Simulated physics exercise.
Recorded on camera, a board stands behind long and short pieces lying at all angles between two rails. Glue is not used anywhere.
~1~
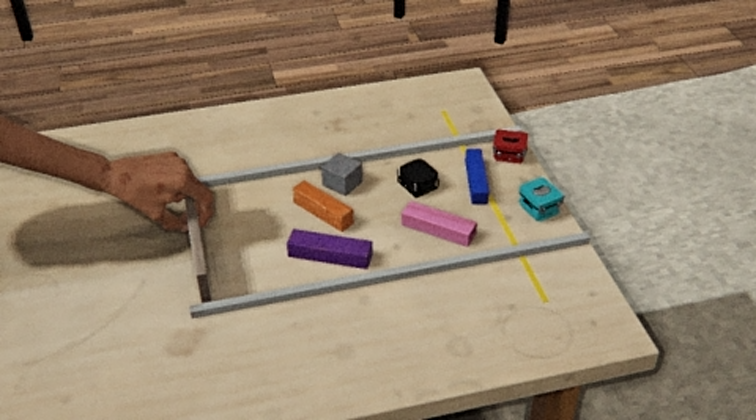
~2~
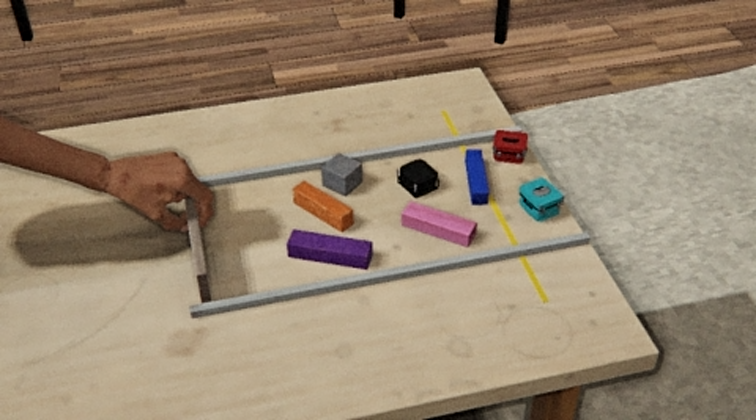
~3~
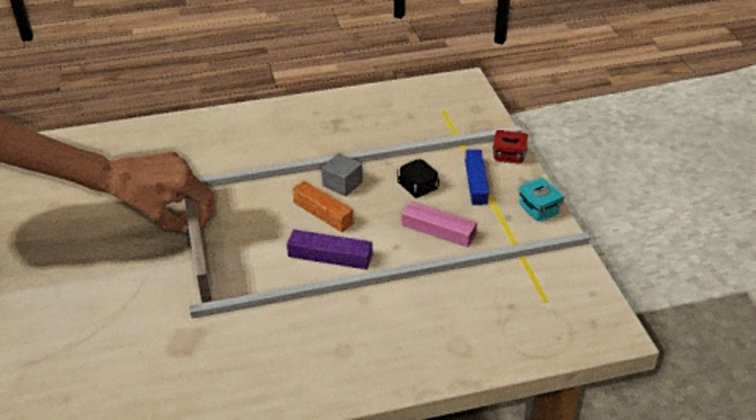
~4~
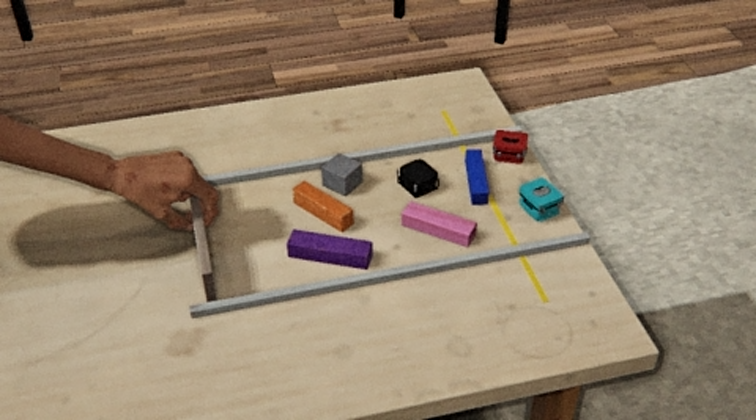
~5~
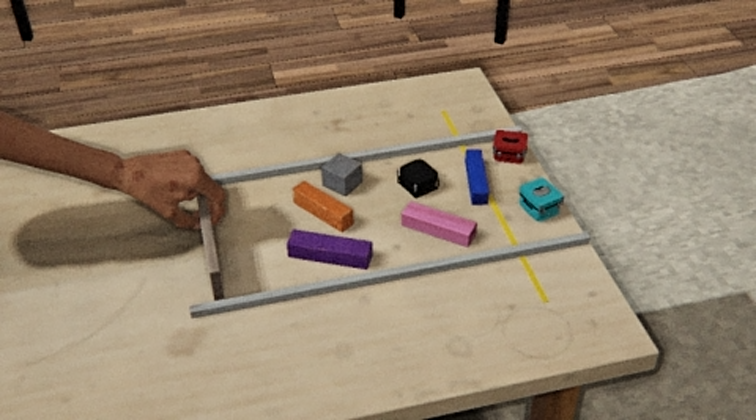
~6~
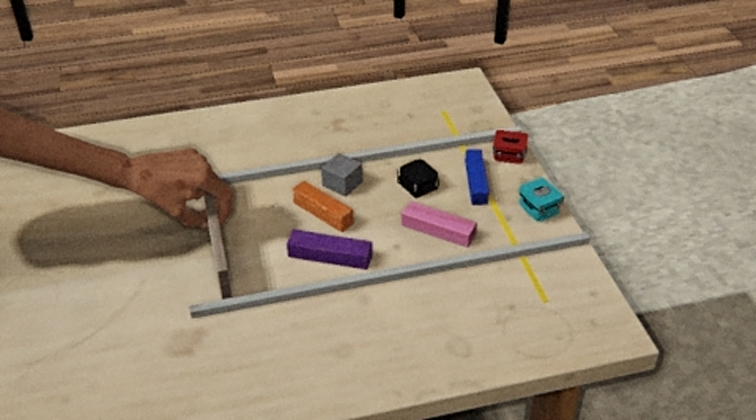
On a pale wooden tabletop, a hand holds a small upright board between two rails, left of scattered coloured bars and blocks, with a strip of yellow tape across the far side. The board stays almost still at first, then the hand slides it slightly right, while the pieces remain in place.
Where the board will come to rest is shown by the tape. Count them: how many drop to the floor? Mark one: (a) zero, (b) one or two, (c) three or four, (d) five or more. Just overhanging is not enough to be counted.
(b) one or two.
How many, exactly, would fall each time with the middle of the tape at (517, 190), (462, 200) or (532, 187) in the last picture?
In order: 4, 0 and 6.
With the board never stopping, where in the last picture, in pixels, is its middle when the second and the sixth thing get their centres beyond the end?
The first puts it near (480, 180), the next near (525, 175).
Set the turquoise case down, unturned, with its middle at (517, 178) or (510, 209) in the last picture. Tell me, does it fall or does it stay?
Trial 1: Over the edge; trial 2: Over the edge.
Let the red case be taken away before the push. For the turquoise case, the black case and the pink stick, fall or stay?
Outcome for the turquoise case: It drops; for the black case: It stays; for the pink stick: It stays.
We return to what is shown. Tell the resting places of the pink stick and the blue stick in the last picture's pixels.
First (548, 202), then (531, 167).
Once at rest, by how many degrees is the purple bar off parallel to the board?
About 50 degrees.
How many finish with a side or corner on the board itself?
Looks like 3 of them, all told.
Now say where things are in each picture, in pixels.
The first frame shows red case (510, 148); turquoise case (540, 200); blue stick (477, 176); board (195, 229); tape (488, 195).
The second frame shows turquoise case (540, 201); board (195, 229).
The third frame shows blue stick (477, 177); orange bar (323, 206).
The fourth frame shows red case (510, 148); pink stick (439, 224).
The fifth frame shows turquoise case (540, 201); purple bar (330, 250).
The sixth frame shows red case (510, 148); turquoise case (540, 201); blue stick (477, 177); board (214, 226); tape (488, 195).
Early on, none off yet; red case at rest near (510, 148); turquoise case at rest near (540, 201); blue stick at rest near (477, 177).
Finally, the number that fall off is one or two; lost, turquoise case and red case.
